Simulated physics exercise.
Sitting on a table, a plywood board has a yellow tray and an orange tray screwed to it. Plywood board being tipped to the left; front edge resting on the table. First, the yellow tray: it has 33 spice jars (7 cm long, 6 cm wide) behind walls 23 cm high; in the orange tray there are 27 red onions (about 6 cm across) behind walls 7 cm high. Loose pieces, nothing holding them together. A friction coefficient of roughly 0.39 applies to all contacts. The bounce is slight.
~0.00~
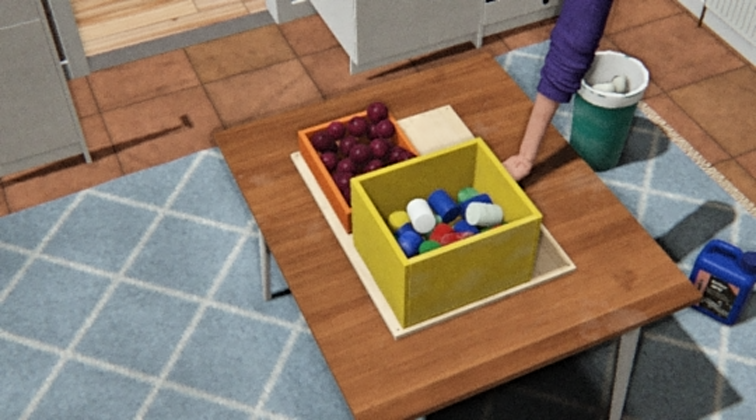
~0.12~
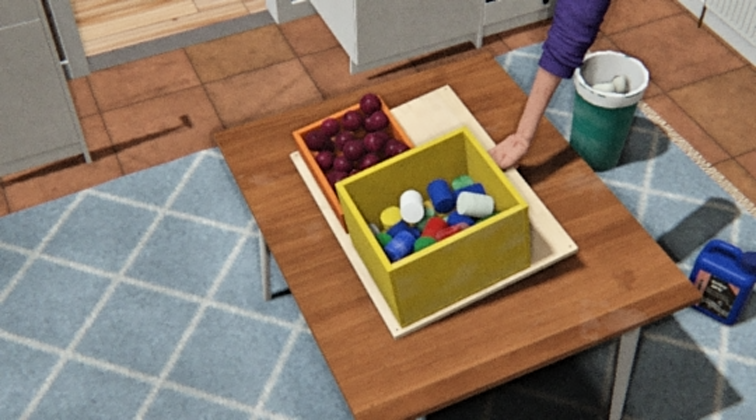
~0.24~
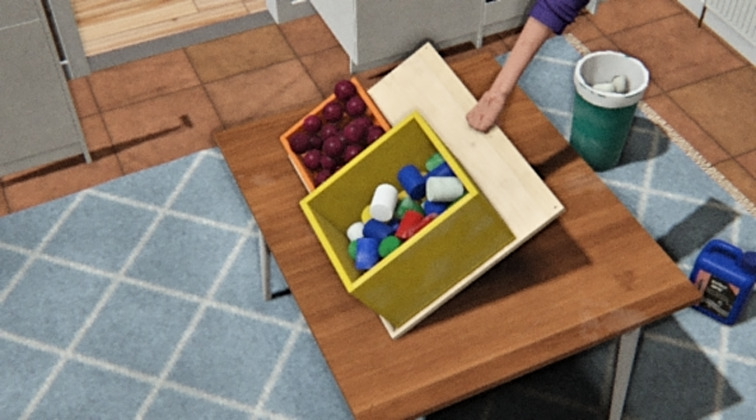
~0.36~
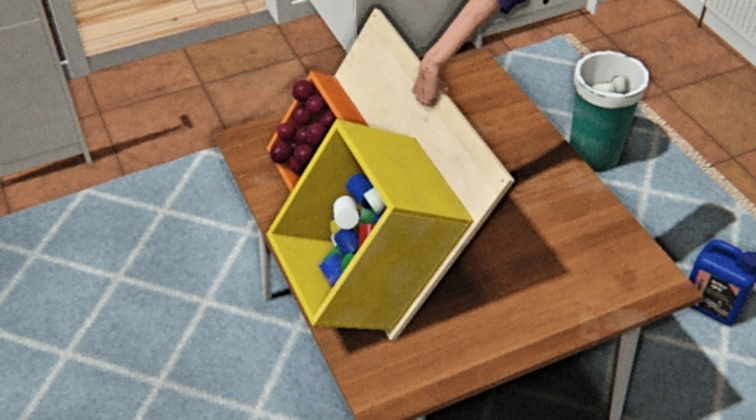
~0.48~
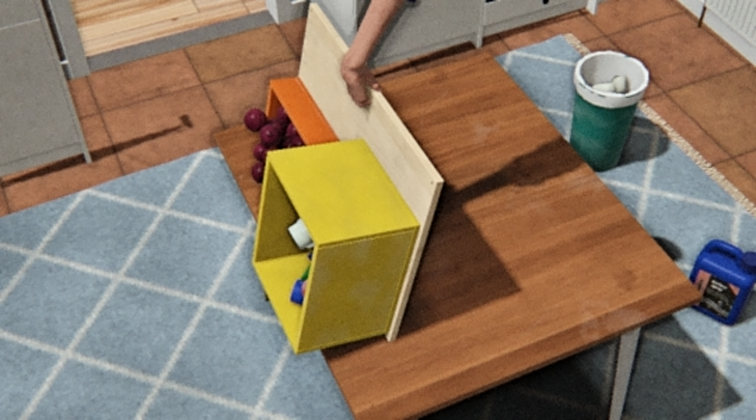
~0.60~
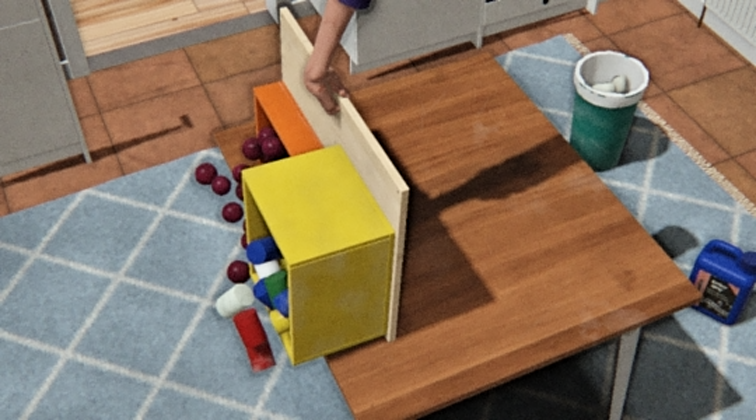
A plywood board carrying a yellow tray of mixed coloured jars and a smaller orange tray of dark red onions sits on a wooden table, seen from above at a fixed angle. Around it are a blue patterned rug, terracotta tiles, a green bucket and a blue container at right. A purple-sleeved arm tips the board leftward until nearly upright, and onions, then jars, tumble out leftward.
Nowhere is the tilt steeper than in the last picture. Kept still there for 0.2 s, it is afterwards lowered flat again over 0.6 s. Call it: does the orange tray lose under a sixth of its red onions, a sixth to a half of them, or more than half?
It loses more than half of them.
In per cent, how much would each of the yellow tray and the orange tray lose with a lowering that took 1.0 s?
In that case yellow tray 50, orange tray 90 per cent.
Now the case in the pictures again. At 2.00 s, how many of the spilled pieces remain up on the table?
Piece count: Roughly 3.
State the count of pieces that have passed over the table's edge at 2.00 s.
Estimated number of pieces: About 35.
After 0.82 s, tilt 87°; 15 of 33 out of the yellow tray and 21 of 27 out of the orange tray.
After 1.10 s, tilt 43°; 17 of 33 out of the yellow tray and 23 of 27 out of the orange tray.
After 1.50 s, tilt 0°; 17 of 33 out of the yellow tray and 23 of 27 out of the orange tray.
Outcome (at 2.00 s), 17 of 33 out of the yellow tray and 23 of 27 out of the orange tray. Asked share, 23 of 27, 85 per cent.
